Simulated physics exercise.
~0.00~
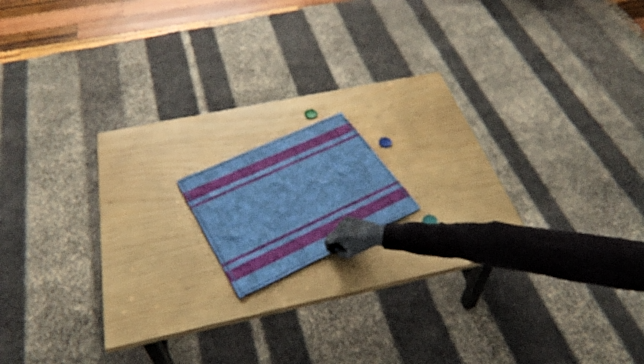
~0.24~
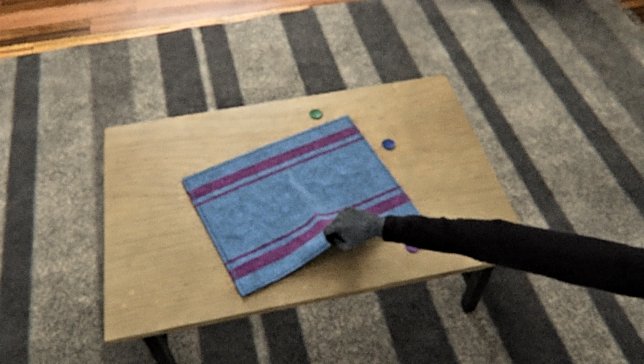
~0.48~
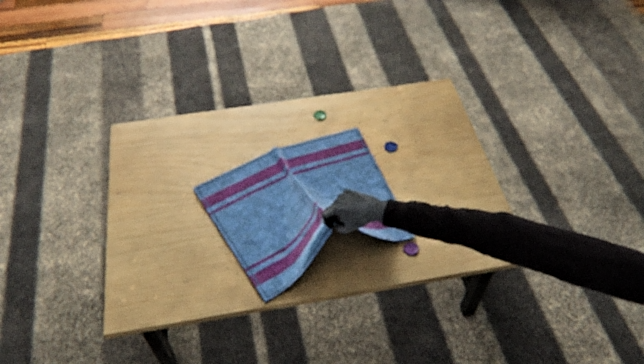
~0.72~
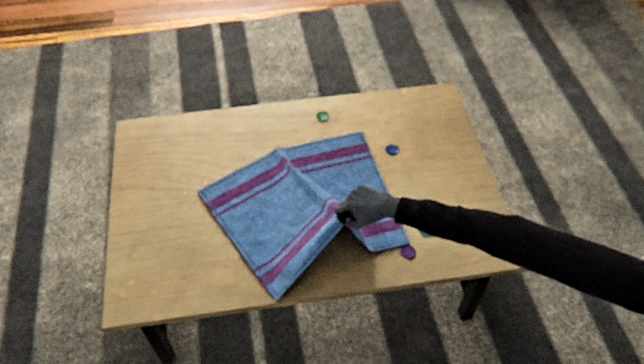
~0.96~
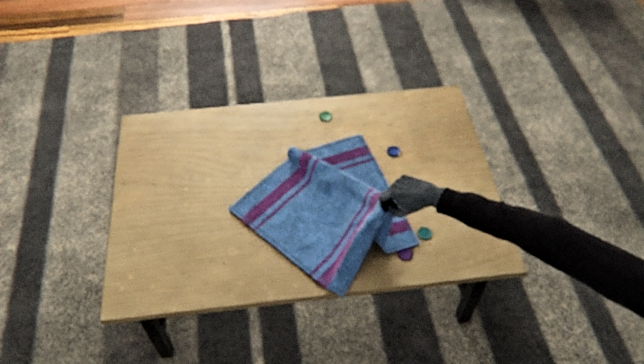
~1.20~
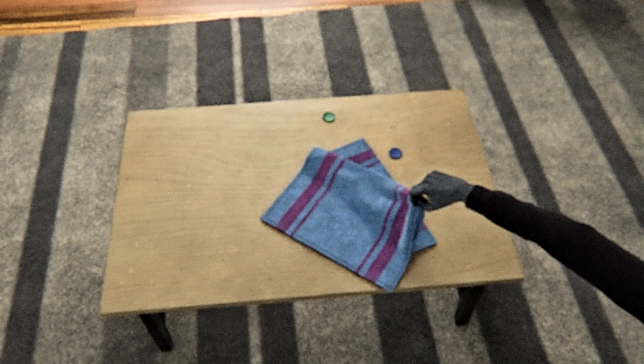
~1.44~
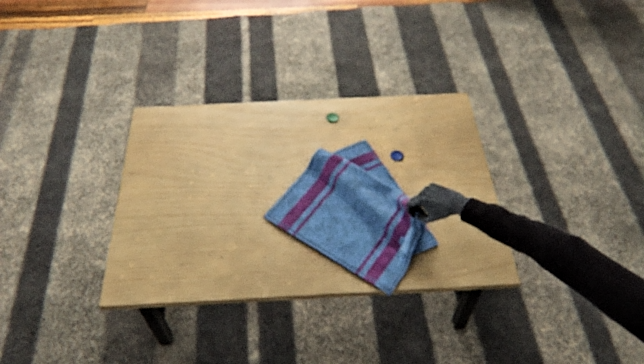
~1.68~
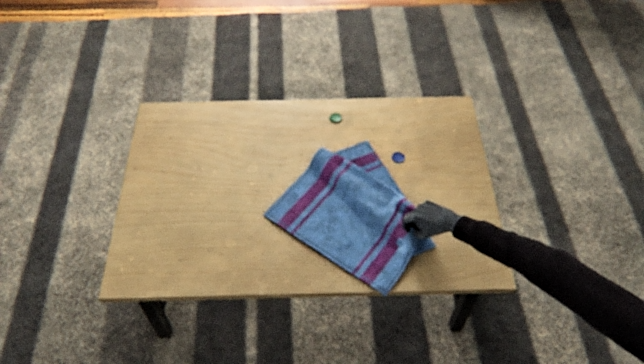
A blue hand towel with purple stripes, lying flat on a wooden table, is pinched at its near edge by a dark-sleeved arm, lifted and drawn rightward, ending rumpled and partly folded over the purple disc and teal token, while the green lid and blue button stay uncovered.
